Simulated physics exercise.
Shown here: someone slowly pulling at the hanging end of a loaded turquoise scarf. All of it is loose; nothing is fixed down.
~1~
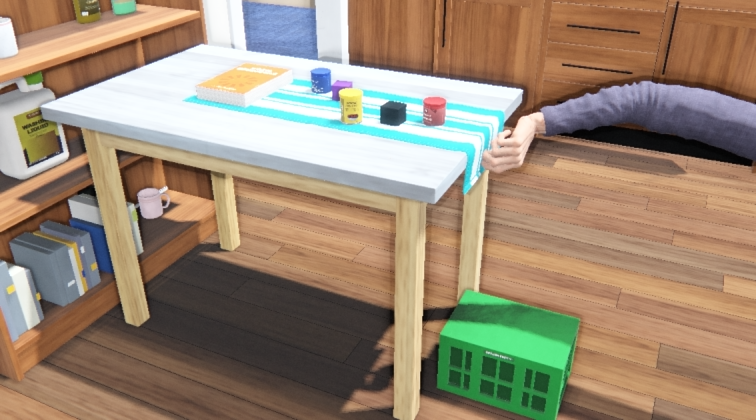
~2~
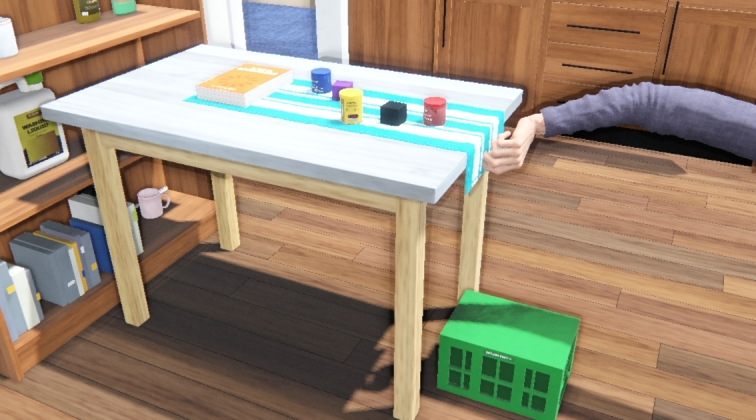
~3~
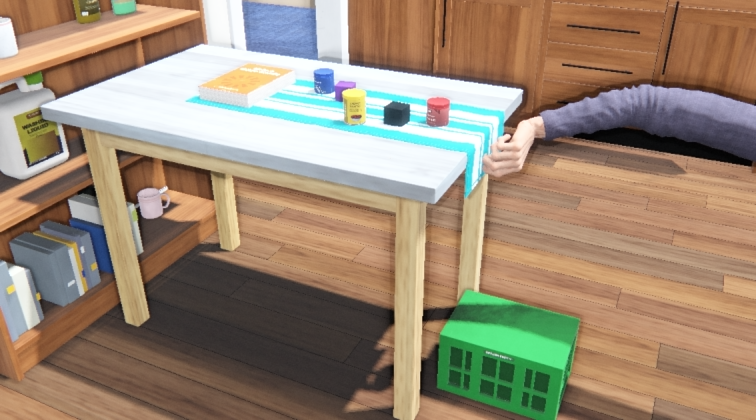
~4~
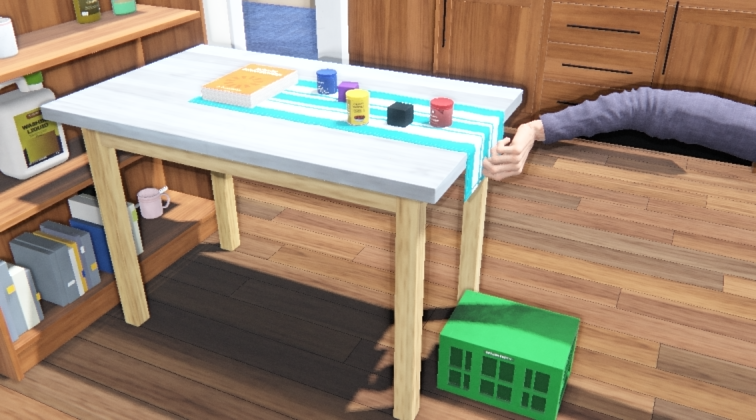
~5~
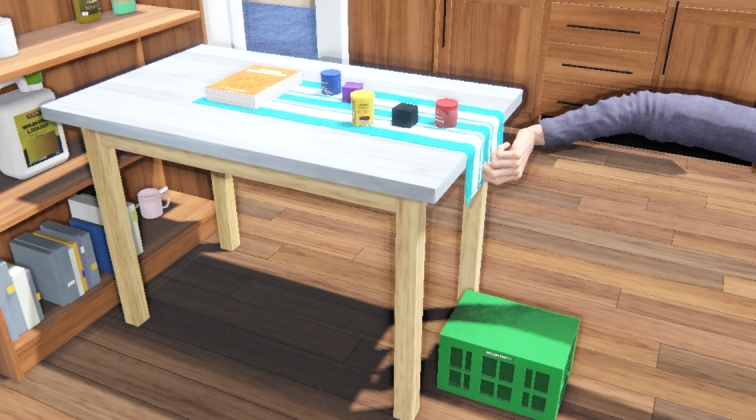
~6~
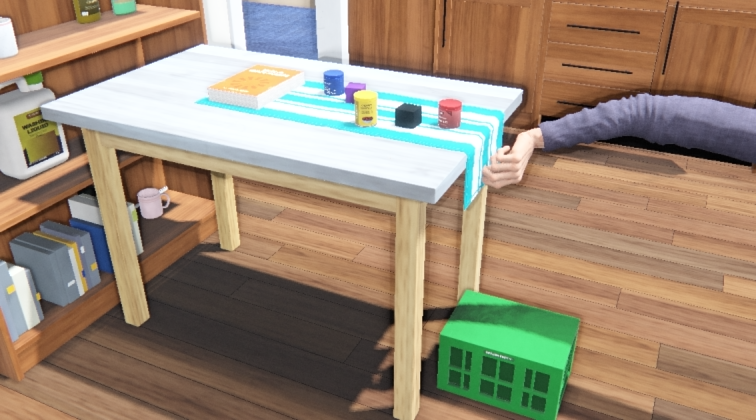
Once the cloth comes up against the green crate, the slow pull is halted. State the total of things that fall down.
The total lost is four.
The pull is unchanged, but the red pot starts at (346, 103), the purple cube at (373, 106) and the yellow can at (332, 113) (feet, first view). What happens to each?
The red pot ends up off; the purple cube ends up off; the yellow can ends up off.
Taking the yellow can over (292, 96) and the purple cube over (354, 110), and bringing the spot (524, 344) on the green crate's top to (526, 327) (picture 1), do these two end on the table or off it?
Here's what happens: The yellow can remains aboard, the purple cube leaves its perch.
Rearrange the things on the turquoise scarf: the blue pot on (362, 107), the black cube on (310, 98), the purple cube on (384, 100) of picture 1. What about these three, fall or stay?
Blue pot dropped, black cube kept, purple cube dropped.
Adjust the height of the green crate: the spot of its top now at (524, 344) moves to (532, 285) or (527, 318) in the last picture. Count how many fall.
The first gives 2, the second 3.
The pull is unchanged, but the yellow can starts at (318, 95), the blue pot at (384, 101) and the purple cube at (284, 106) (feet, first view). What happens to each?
Outcome: The yellow can is still in place, the blue pot is gone, the purple cube is still in place.
A little later, hem near (480, 244); red pot gone.
Next, hem near (479, 293); red pot, black cube and yellow can gone.
When it is over, hem on the crate; red pot, black cube, yellow can and purple cube gone. The table loses four.
